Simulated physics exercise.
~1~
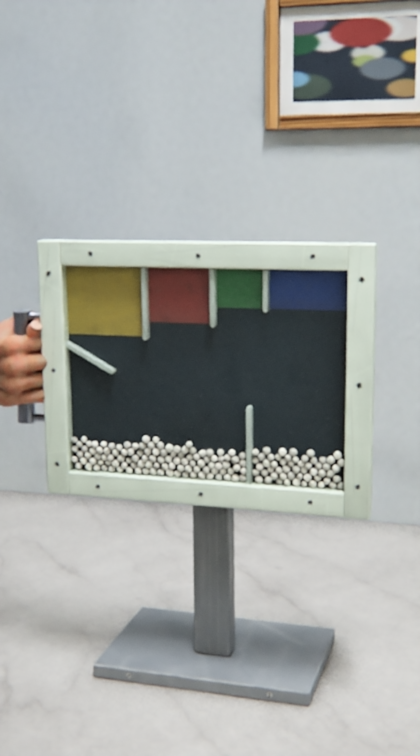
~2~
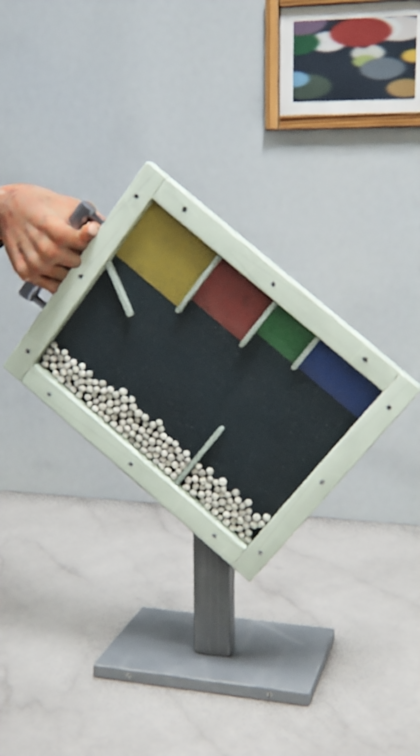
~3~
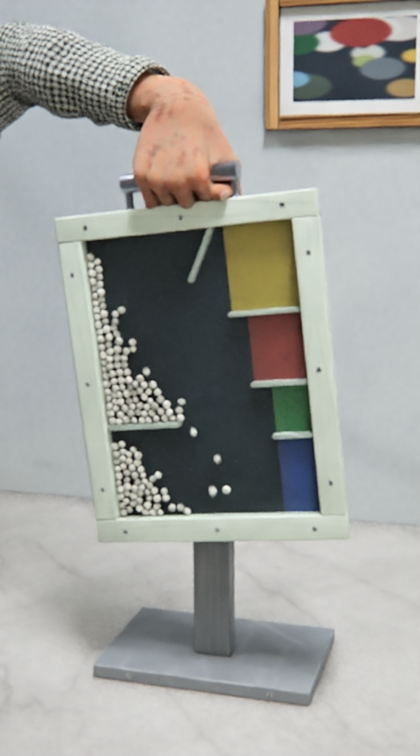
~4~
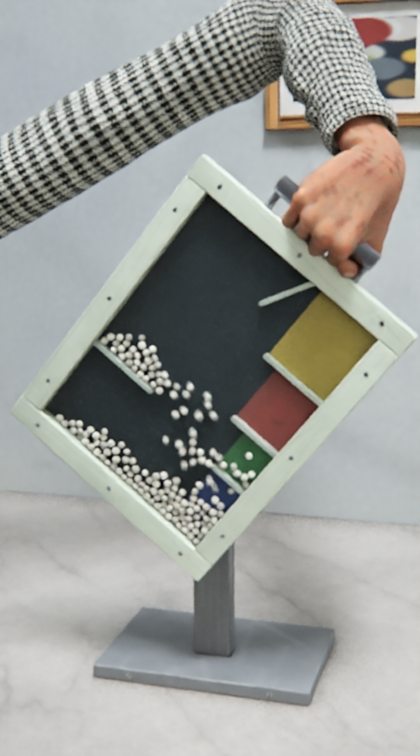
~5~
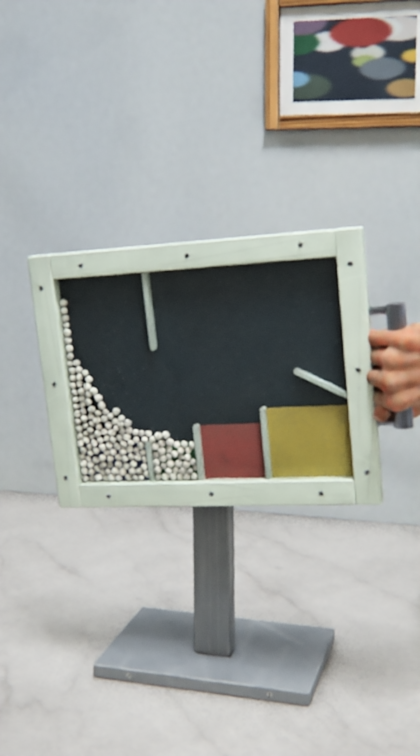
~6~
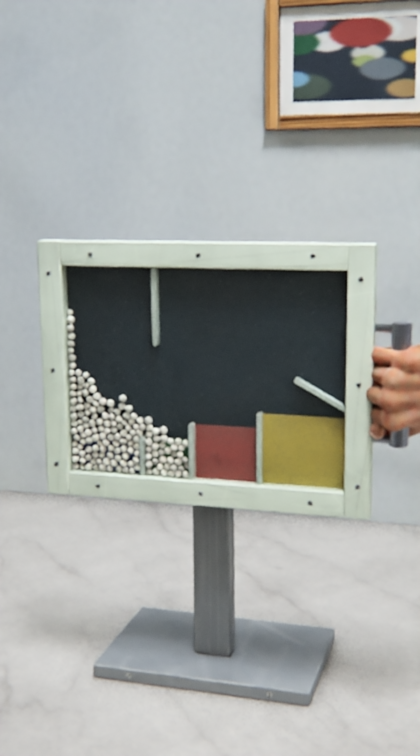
A framed sorting box on a grey stand, turned clockwise by a hand on its handle, carries small white pills that slide and tumble past its dividers until it rests upside down, the pills heaped at left over the blue and green pockets, the red and yellow ones empty.
